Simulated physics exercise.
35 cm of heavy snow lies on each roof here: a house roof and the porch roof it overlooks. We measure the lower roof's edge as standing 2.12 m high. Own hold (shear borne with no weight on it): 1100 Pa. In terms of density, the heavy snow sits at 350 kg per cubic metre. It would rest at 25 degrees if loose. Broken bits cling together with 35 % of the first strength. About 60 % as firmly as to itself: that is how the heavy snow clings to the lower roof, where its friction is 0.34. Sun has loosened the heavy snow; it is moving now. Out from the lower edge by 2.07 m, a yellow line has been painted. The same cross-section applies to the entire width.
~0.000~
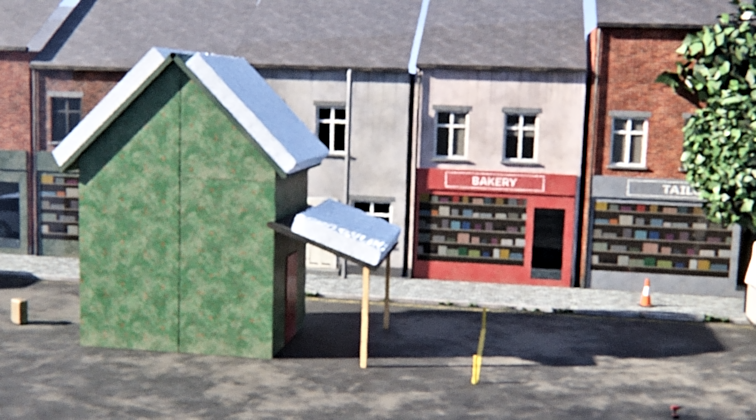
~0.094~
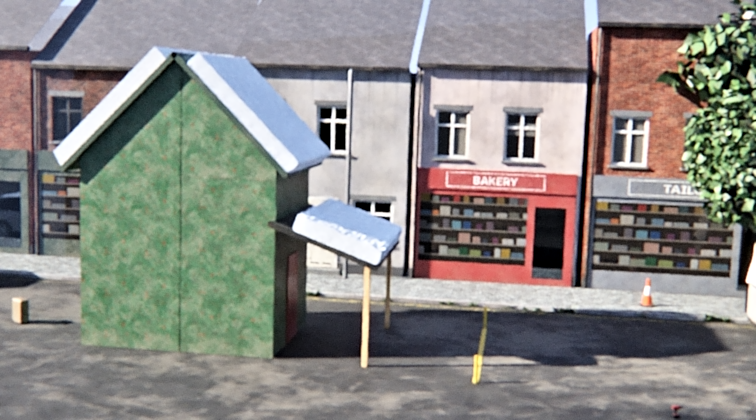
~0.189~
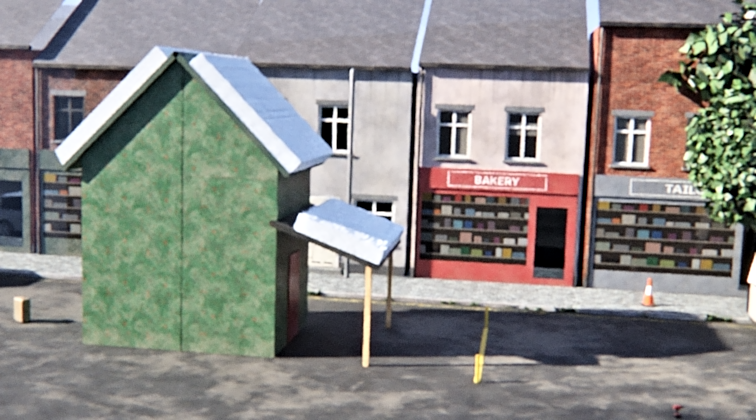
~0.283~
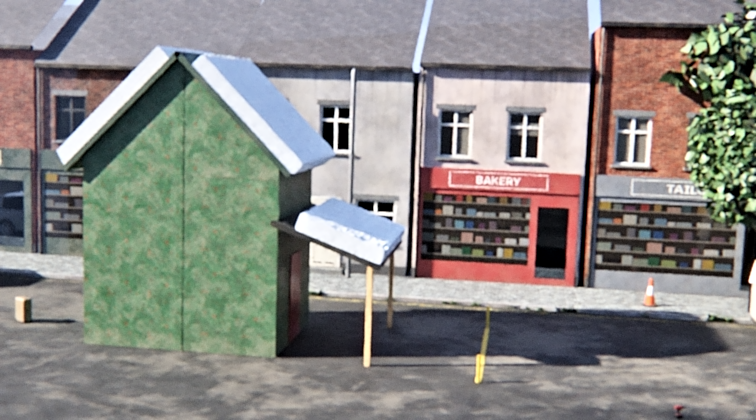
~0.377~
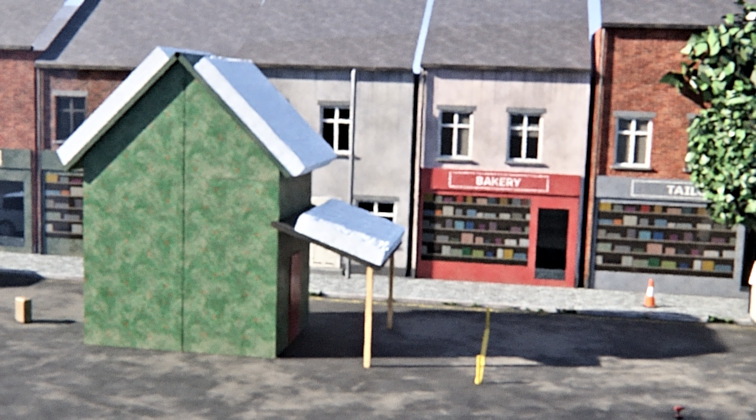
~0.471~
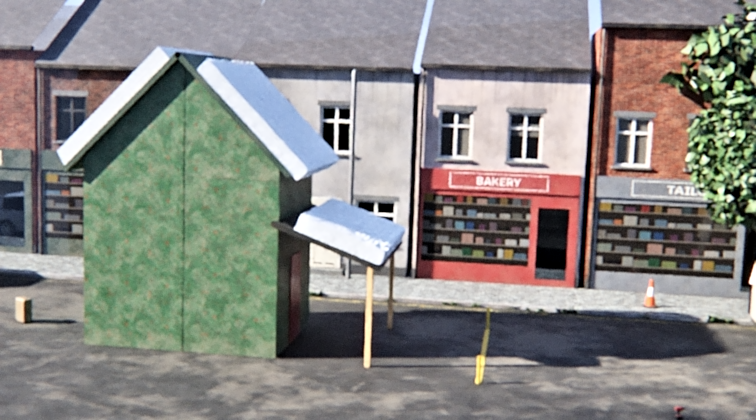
On a street in front of a row of shops including a red bakery, a green house and its porch carry white snow; the layer on the house roof's right slope slides slightly downward, its lower end edging past the eave.
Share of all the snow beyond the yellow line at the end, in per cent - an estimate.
1 %.
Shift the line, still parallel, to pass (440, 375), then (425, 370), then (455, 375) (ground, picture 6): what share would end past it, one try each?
In order, some 14, 20 and 7 percent would end past it.
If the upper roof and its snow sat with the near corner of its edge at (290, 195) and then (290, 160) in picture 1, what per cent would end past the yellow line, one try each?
0 per cent, then 7 per cent.
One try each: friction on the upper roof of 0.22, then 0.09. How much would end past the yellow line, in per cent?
25 %, then 30 %.
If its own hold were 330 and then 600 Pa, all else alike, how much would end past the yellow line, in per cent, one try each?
It'd be some 35 percent the first time and some 25 percent the second.
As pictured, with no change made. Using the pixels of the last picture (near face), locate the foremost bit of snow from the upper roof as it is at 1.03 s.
At roughly (327, 216).
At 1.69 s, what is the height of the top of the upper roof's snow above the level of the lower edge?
At that moment the top of the snow is about 2.3 m above the lower edge.
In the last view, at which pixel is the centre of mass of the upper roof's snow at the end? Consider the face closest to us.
Estimated pixel: (379, 283).
After 1.03 s, none is below the lower edge and 0 % is past the line.
After 1.69 s, none is below the lower edge and 0 % is past the line.
After 2.34 s, none is below the lower edge and 0 % is past the line.
After 3.00 s, 30 % is below the lower edge and 0 % is past the line.
After 4.30 s, 45 % is below the lower edge and 1 % is past the line.
